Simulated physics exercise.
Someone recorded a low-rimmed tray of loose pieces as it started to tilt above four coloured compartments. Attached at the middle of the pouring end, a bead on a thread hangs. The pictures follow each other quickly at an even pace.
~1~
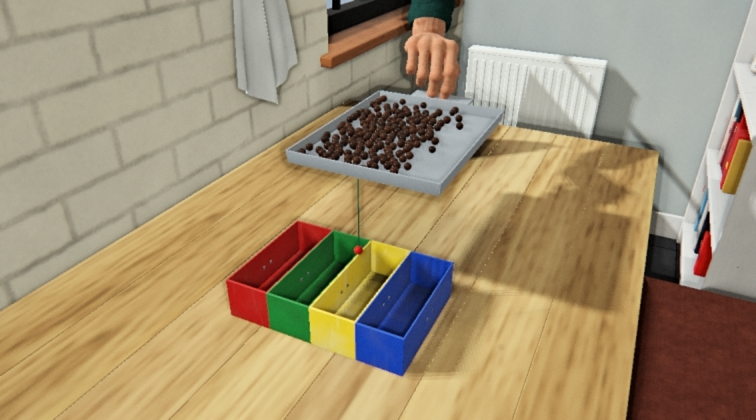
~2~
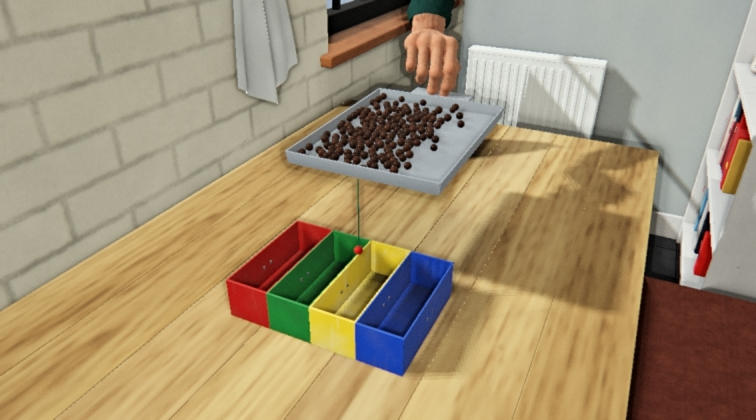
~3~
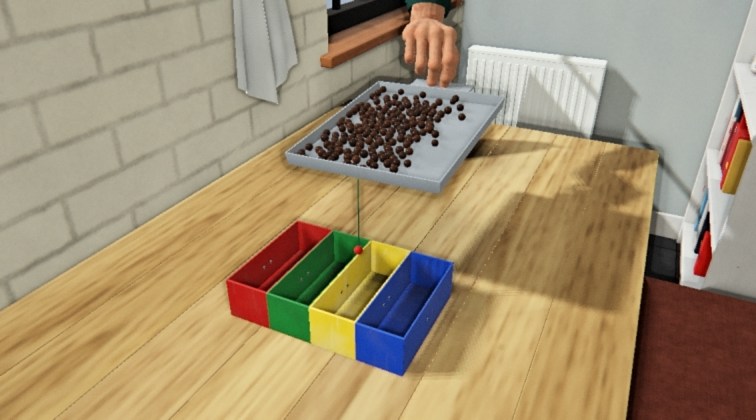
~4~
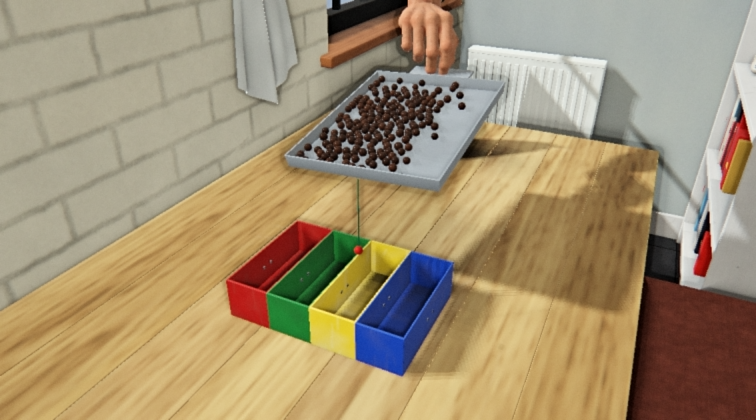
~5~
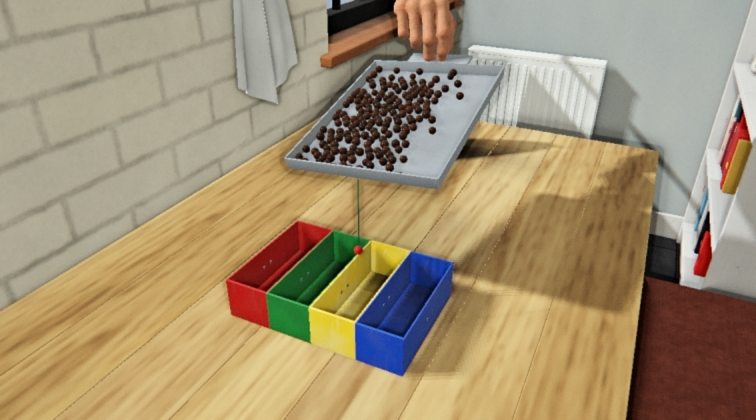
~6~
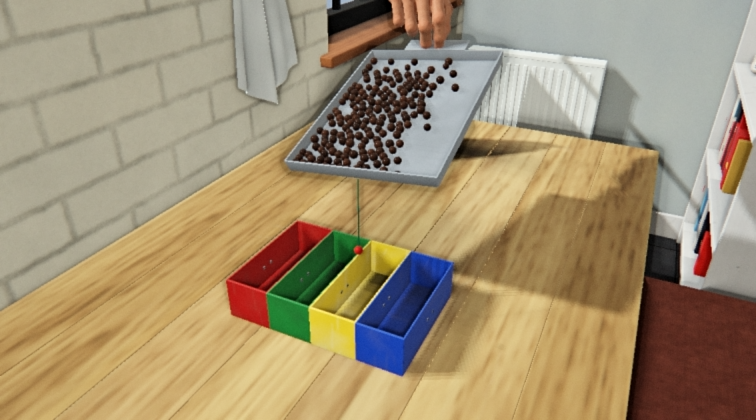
In this clip, a hand raises the far side of a gray tray of chocolate balls, steadily steepening its slant with the left near corner lowest, above red, green, yellow and blue compartments, while a red bead hangs on a thread.
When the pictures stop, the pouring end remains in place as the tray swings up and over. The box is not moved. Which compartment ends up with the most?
The red one.
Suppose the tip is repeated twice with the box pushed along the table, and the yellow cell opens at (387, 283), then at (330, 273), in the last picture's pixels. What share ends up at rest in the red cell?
In turn 50 and 20 in a hundred.
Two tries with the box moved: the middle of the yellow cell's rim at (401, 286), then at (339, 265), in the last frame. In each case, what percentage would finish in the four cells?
The first comes to 40 percent and the second to 100 percent.
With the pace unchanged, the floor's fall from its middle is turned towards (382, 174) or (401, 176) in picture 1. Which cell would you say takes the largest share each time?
That blue cell; that blue cell.
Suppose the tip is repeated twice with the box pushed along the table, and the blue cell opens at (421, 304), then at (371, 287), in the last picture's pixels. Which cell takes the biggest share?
With the first placing it's the red one, with the second it's the cell in green.
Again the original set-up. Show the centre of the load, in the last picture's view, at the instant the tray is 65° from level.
About (328, 136).
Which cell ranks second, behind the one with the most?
I'd say the green cell takes second place.
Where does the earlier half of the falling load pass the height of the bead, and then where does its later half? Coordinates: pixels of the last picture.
I'd say close to (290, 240) at first and close to (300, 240) later on.
Soon after the last picture, tray tipped steeply; nearly all on the tray; a stray few in the red cell; a stray few falling or outside the box.
A little later, tray tipped past a quarter turn; a small part on the tray; about half in the red cell; about a quarter in the green cell; a stray few in the yellow cell; about a quarter falling or outside the box.
Later still, tray tipped past a quarter turn; about two thirds in the red cell; about a quarter in the green cell; a stray few in the yellow cell; a stray few in the blue cell; a small part falling or outside the box.
By the end, tray tipped past a quarter turn; about two thirds in the red cell; about a quarter in the green cell; a stray few in the yellow cell; a stray few in the blue cell; a small part outside the box.
